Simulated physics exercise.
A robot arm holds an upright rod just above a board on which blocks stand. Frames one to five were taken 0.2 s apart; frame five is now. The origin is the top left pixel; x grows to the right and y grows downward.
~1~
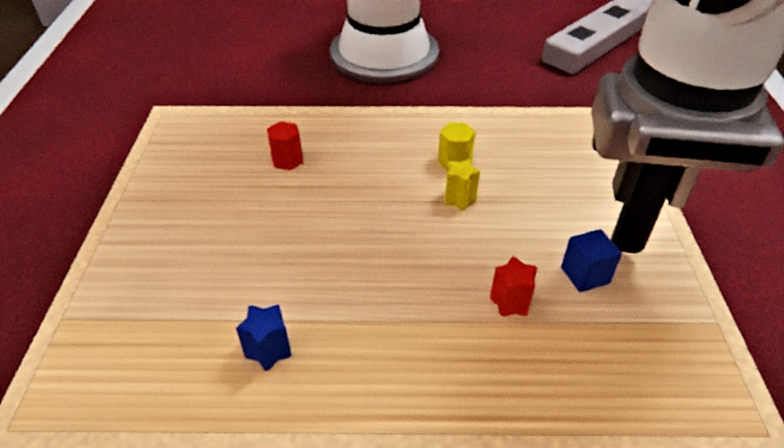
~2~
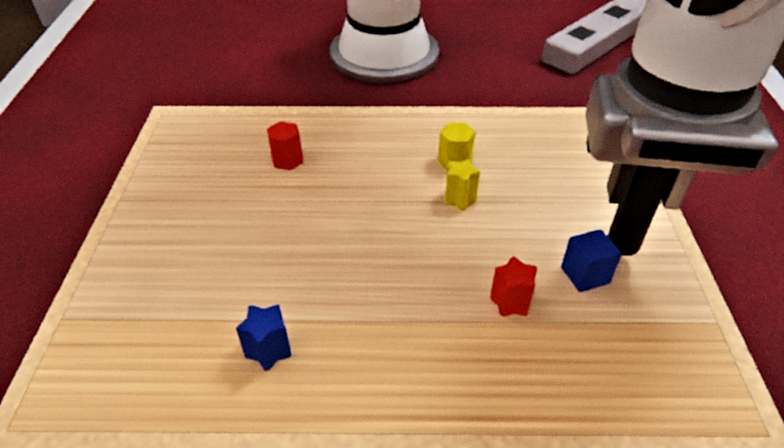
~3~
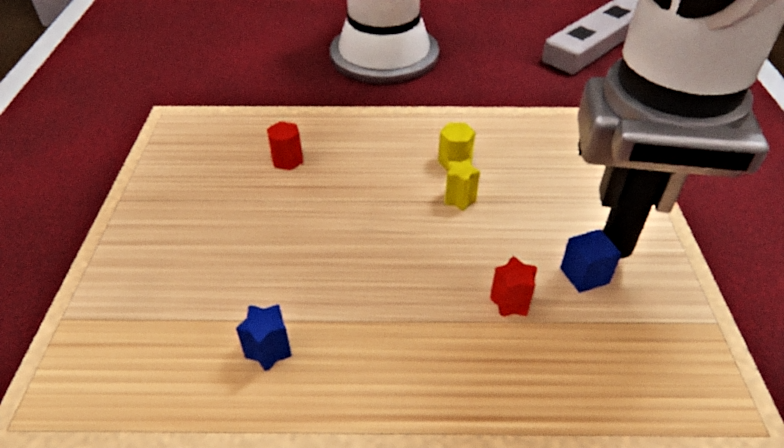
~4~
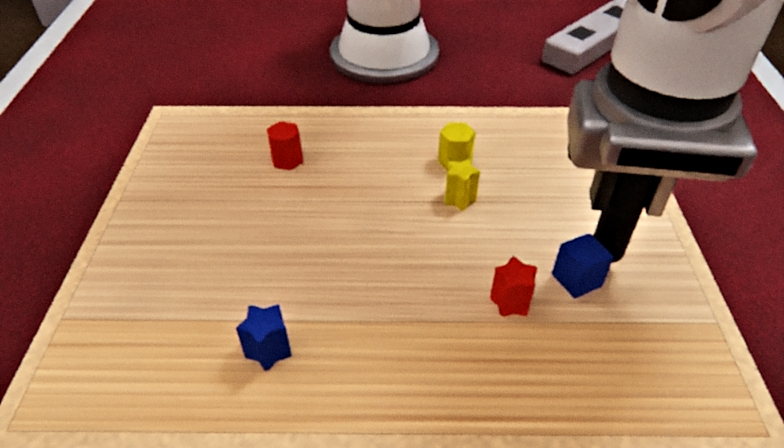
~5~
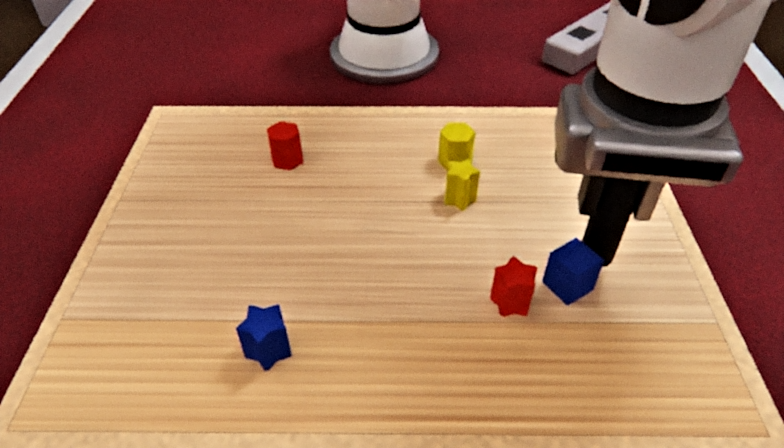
A robot arm with a dark rod reaches in at the right over a pale wooden board on a dark red surface, seen from a fixed, raised viewpoint. A blue cube sits by the rod, a red star block to its left, two yellow blocks and a red block farther back, and a blue star at front left. The rod edges left and slightly forward, meets the cube and pushes it toward the red star, while the other blocks stay still.
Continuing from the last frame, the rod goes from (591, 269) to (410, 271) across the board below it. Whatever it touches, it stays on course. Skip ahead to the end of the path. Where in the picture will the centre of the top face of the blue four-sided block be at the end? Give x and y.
(553, 268)
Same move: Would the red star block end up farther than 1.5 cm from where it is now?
Final answer: No.
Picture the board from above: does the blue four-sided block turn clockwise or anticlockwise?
Rotates counter-clockwise.
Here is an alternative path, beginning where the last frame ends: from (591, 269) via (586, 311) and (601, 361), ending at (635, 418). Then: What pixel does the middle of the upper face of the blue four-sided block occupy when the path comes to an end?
The middle of its top is at (558, 275).
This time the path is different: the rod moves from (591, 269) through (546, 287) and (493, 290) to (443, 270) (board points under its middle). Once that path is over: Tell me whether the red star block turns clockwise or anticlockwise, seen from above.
Bird's-eye view: Clockwise.
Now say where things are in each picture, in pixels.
Lower end of the rod at (628, 242), tops of blocks, red star block at (518, 272), blue four-sided block at (596, 244), in the first picture.
Rod at (623, 244), blocks as before, in the second picture.
Rod at (616, 247), blocks as before, in the third picture.
Rod at (607, 251), blue four-sided block at (587, 249), in the fourth picture.
Rod at (596, 255), red star block at (518, 272), blue four-sided block at (577, 255), in the fifth picture.
What follows on the original path. One third of the way, rod at (533, 256); red star block at (514, 273); blue four-sided block at (553, 268), turned 55° anticlockwise.
Two thirds of the way, rod at (471, 256); red star block at (514, 273); blue four-sided block at (553, 268), turned 55° anticlockwise.
At the end, rod at (410, 257); red star block at (514, 273); blue four-sided block at (553, 268), turned 55° anticlockwise.
